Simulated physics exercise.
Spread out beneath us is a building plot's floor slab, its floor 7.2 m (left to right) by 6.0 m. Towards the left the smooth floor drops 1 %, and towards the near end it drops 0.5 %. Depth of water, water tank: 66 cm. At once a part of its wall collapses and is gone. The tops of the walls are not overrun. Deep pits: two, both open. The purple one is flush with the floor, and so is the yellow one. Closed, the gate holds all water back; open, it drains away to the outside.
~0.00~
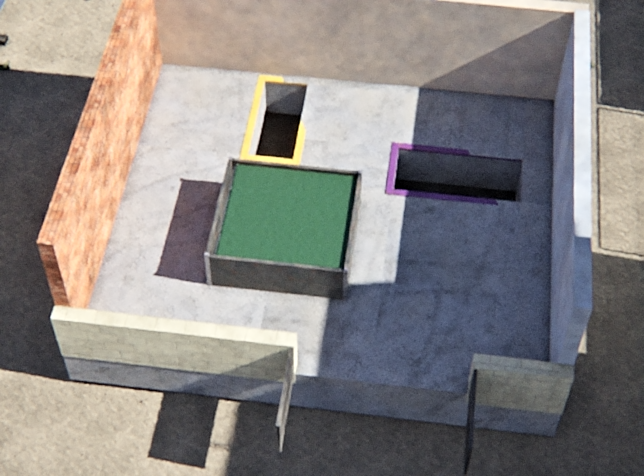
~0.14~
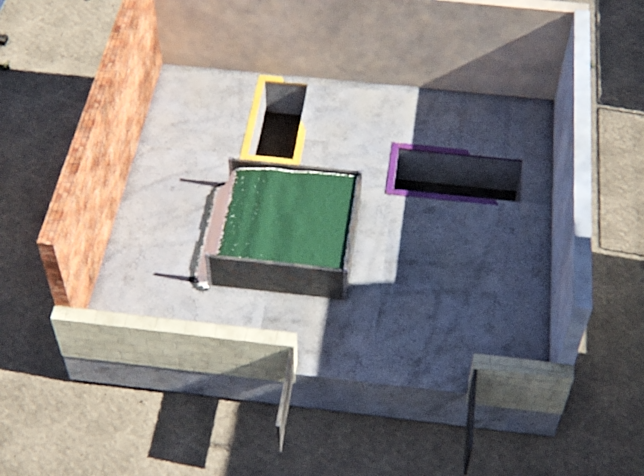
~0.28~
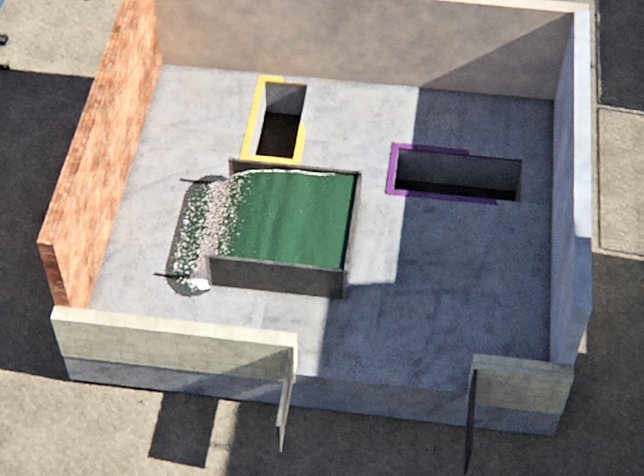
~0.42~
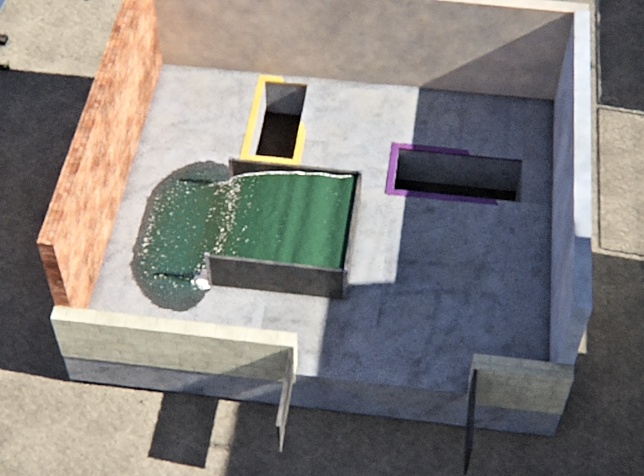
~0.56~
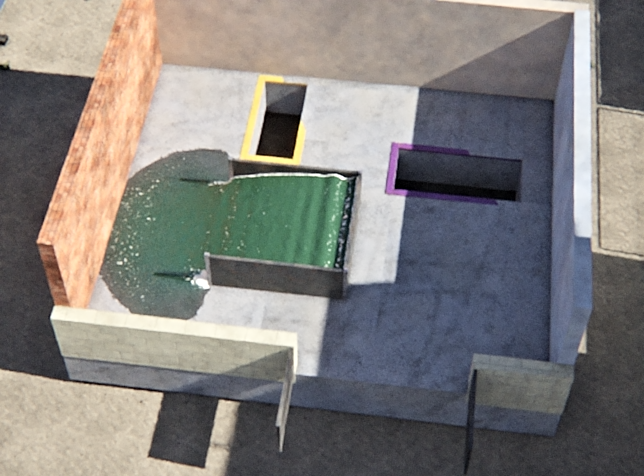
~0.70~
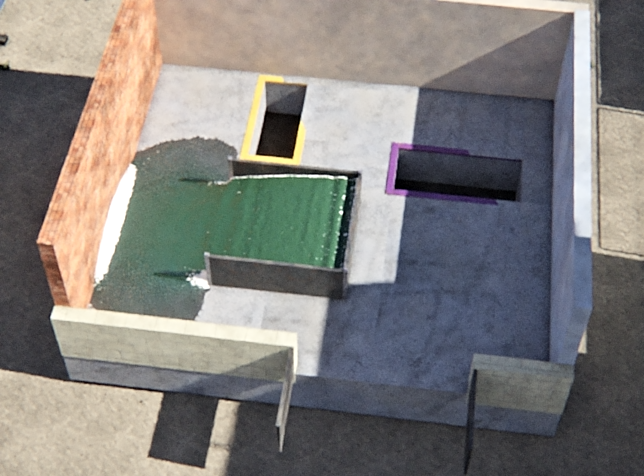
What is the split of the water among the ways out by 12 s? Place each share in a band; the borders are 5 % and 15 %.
Split: Gateway, between 5 and 15 %; purple pit, between 5 and 15 %; yellow pit, more than 15 %.
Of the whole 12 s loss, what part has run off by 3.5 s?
Around 10 percent.
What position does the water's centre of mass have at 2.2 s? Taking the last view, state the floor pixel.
Its balance point lies near (189, 231).
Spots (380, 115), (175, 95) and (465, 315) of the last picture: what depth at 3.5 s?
Depths in turn: Roughly 0, 15 and 0 centimetres.
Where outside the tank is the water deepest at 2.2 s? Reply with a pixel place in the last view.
It's at about (80, 336) in the last picture.
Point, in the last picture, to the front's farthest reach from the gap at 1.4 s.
About pixel (154, 95).
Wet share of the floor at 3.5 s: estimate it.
Covered: Roughly 50 per cent.
After 1.4 s water covers 20 % of the floor and is deepest (48 cm) near (124, 228); gone so far, the gateway 0 %, the purple pit 0 %, the yellow pit 0 %.
After 2.2 s water covers 30 % of the floor and is deepest (51 cm) near (80, 336); gone so far, the gateway 0 %, the purple pit 0 %, the yellow pit 0 %.
After 3.5 s water covers 50 % of the floor and is deepest (30 cm) near (80, 336); gone so far, the gateway 0 %, the purple pit 0 %, the yellow pit 5 %.
After 7.0 s water covers 65 % of the floor and is deepest (12 cm) near (156, 88); gone so far, the gateway 4 %, the purple pit 1 %, the yellow pit 24 %.
After 12.0 s water covers 85 % of the floor and is deepest (8 cm) near (80, 336); gone so far, the gateway 9 %, the purple pit 7 %, the yellow pit 36 %.
